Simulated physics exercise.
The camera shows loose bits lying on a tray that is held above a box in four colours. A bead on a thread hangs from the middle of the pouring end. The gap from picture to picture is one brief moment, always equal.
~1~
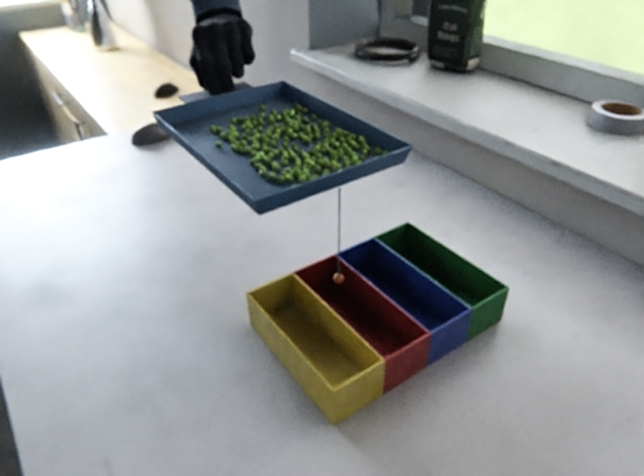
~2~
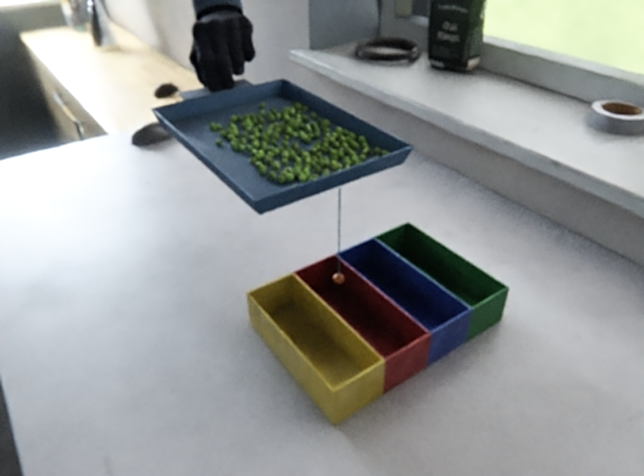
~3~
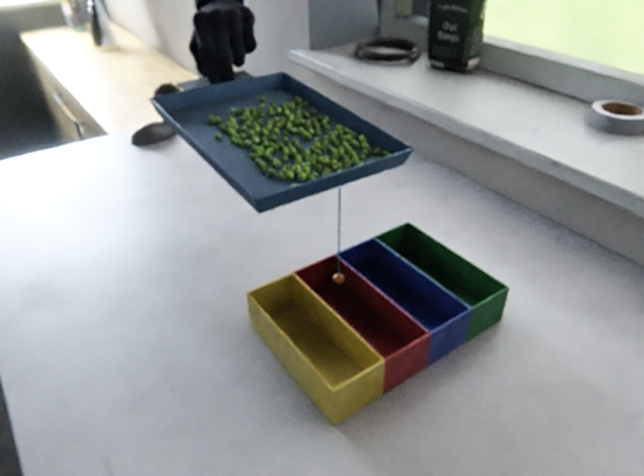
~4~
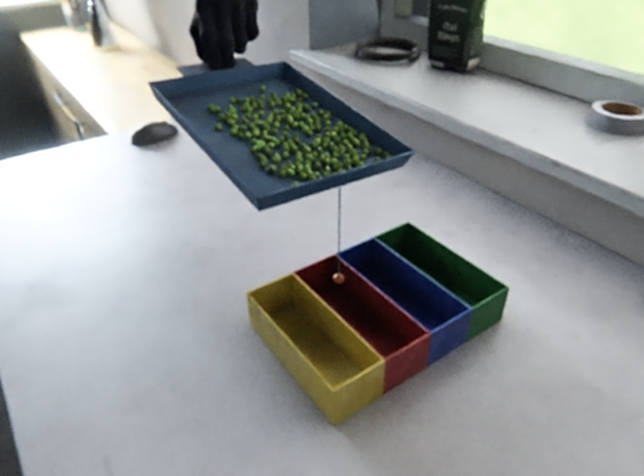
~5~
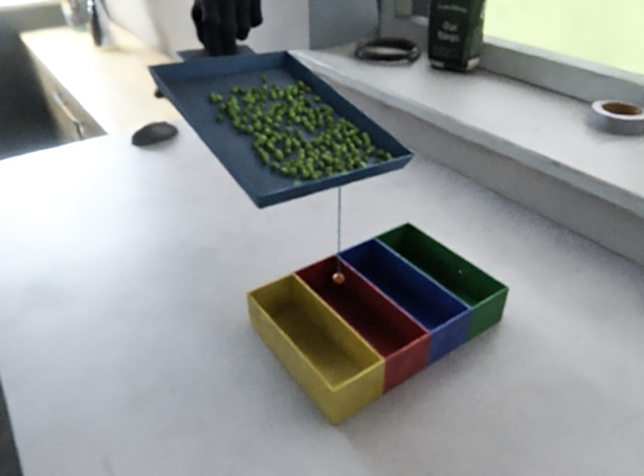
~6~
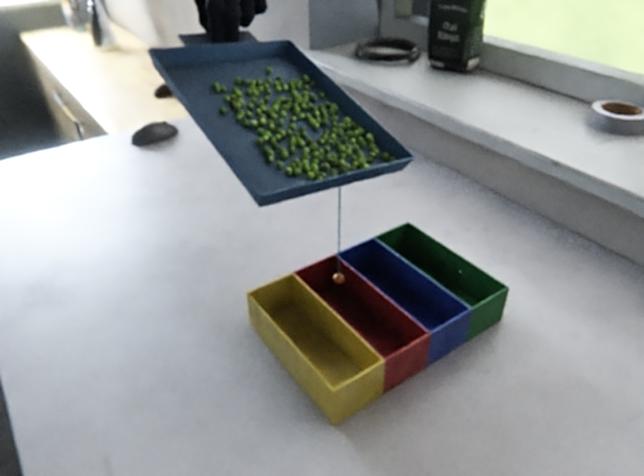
A black-gloved hand held a blue tray of green peas above a box with yellow, red, blue and green sections, then slowly raised the tray's back edge, tilting it toward the box.
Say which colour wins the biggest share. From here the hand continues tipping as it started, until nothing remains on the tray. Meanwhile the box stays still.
Blue wins the biggest share.
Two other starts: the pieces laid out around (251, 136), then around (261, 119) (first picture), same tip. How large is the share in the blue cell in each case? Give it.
That would be 70 per cent, and then 70 per cent.
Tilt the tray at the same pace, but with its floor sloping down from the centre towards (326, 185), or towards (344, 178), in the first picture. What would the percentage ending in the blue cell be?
20 % then 50 %, roughly.
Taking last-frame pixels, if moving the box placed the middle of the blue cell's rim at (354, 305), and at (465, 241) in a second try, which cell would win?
That green cell, then that yellow cell.
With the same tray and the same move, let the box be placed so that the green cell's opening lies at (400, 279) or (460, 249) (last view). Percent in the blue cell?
The first position comes out at 10 per cent, the other at 70 per cent.
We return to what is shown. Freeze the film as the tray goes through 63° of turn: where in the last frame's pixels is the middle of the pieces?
In the last view, the load is centred near (374, 158).
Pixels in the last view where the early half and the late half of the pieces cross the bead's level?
The early half goes through (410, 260), the late half through (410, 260).
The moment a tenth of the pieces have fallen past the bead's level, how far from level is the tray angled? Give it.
Angle reached: About 80°.
Shortly afterwards, tray tipped steeply; all but a few on the tray; only a few in the blue cell; only a few in the green cell; only a few falling or outside the box.
Next, tray tipped past a quarter turn; only a few on the tray; near two thirds in the blue cell; near a quarter in the green cell; a little in the red cell; a little falling or outside the box.
Some moments later, tray tipped past a quarter turn; near two thirds in the blue cell; near a quarter in the green cell; a little in the red cell; only a few falling or outside the box.
In the end, tray tipped past a quarter turn; near two thirds in the blue cell; near a quarter in the green cell; a little in the red cell; none at all in the yellow cell; only a few outside the box.
